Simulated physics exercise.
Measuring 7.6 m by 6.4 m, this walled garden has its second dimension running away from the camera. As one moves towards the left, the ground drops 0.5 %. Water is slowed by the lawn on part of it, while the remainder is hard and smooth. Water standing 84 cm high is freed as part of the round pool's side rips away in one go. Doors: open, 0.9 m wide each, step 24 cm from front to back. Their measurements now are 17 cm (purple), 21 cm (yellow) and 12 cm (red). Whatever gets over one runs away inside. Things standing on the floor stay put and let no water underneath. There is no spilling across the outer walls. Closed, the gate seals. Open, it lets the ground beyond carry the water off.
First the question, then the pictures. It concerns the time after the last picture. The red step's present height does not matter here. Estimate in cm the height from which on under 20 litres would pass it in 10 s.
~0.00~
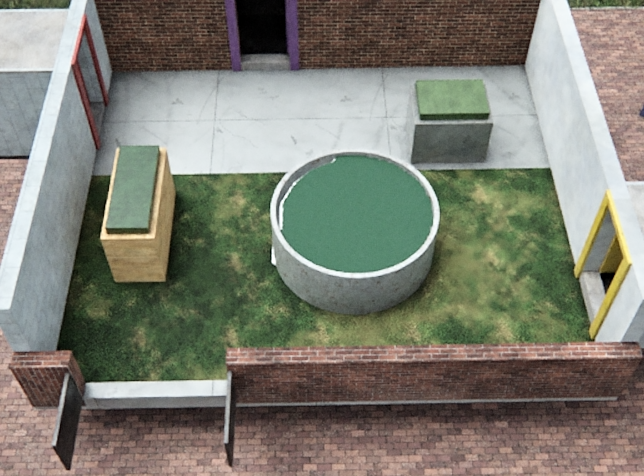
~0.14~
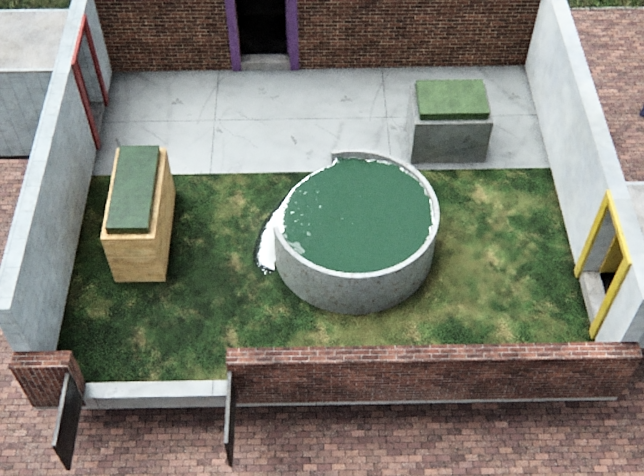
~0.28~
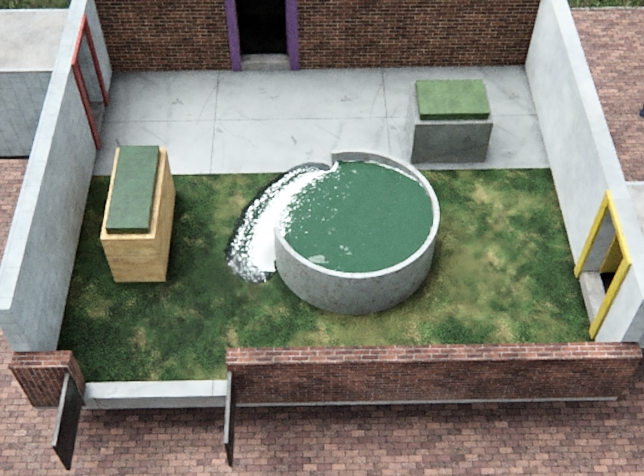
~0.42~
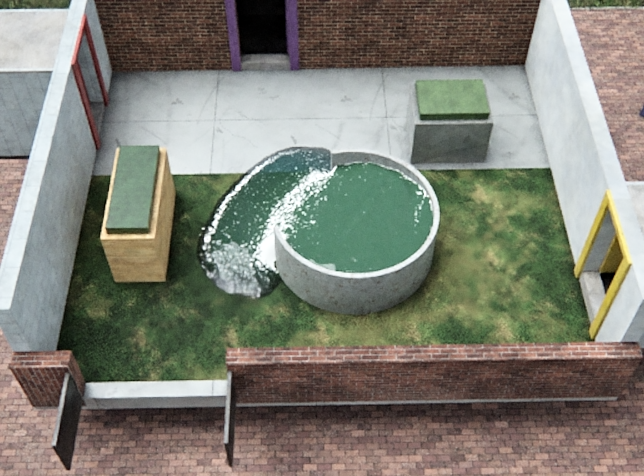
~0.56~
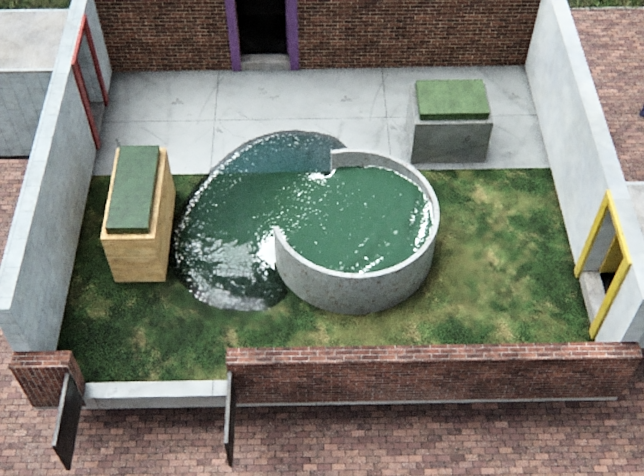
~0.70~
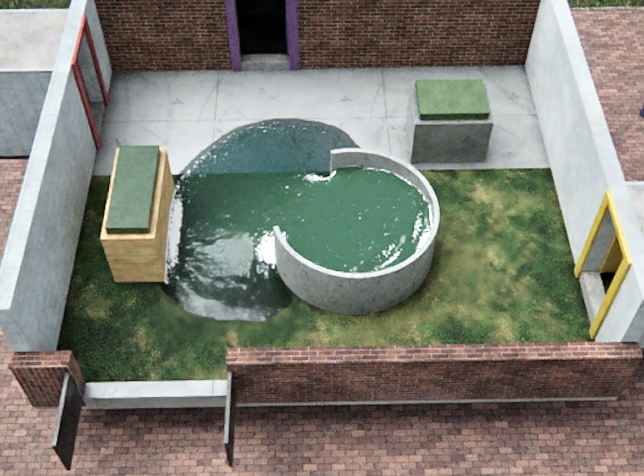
I would say 25 cm.
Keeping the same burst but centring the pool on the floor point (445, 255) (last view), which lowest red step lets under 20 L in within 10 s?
I'd put it at close to 21 cm.
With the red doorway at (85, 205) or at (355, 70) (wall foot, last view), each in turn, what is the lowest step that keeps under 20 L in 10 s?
About 10.5 cm for the first and 5.0 cm for the second.
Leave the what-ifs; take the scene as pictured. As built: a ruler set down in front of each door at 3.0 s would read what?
Depths, in cm - purple: 14, yellow: 0, red: 29.
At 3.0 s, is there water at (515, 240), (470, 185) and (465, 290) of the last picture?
Point by point, the first is spared, the second spared and the third spared.
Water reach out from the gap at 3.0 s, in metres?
Around 4.8 m out.
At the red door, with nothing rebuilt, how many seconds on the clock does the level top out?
Roughly at 3.0 s.
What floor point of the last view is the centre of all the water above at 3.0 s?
(235, 182) or so.
After 1.4 s water covers 40 % of the floor, deepest (46 cm) near (186, 218); 5 cm at the red door, 0 litres in over its 12 cm step.
After 3.0 s water covers 55 % of the floor, deepest (38 cm) near (210, 87); 29 cm at the red door, 86 litres in over its 12 cm step.
After 10.0 s water covers 95 % of the floor, deepest (12 cm) near (407, 70); 7 cm at the red door, 183 litres in over its 12 cm step.
At the red door as built, the water arrived by 1.4 s and peaked near 29 cm at 3.0 s.
Run again over the same 10 s with other heights there, 40 litres in over 22 cm, 6 litres over 30 cm. The limit of 20 litres is kept from about 25 cm up.
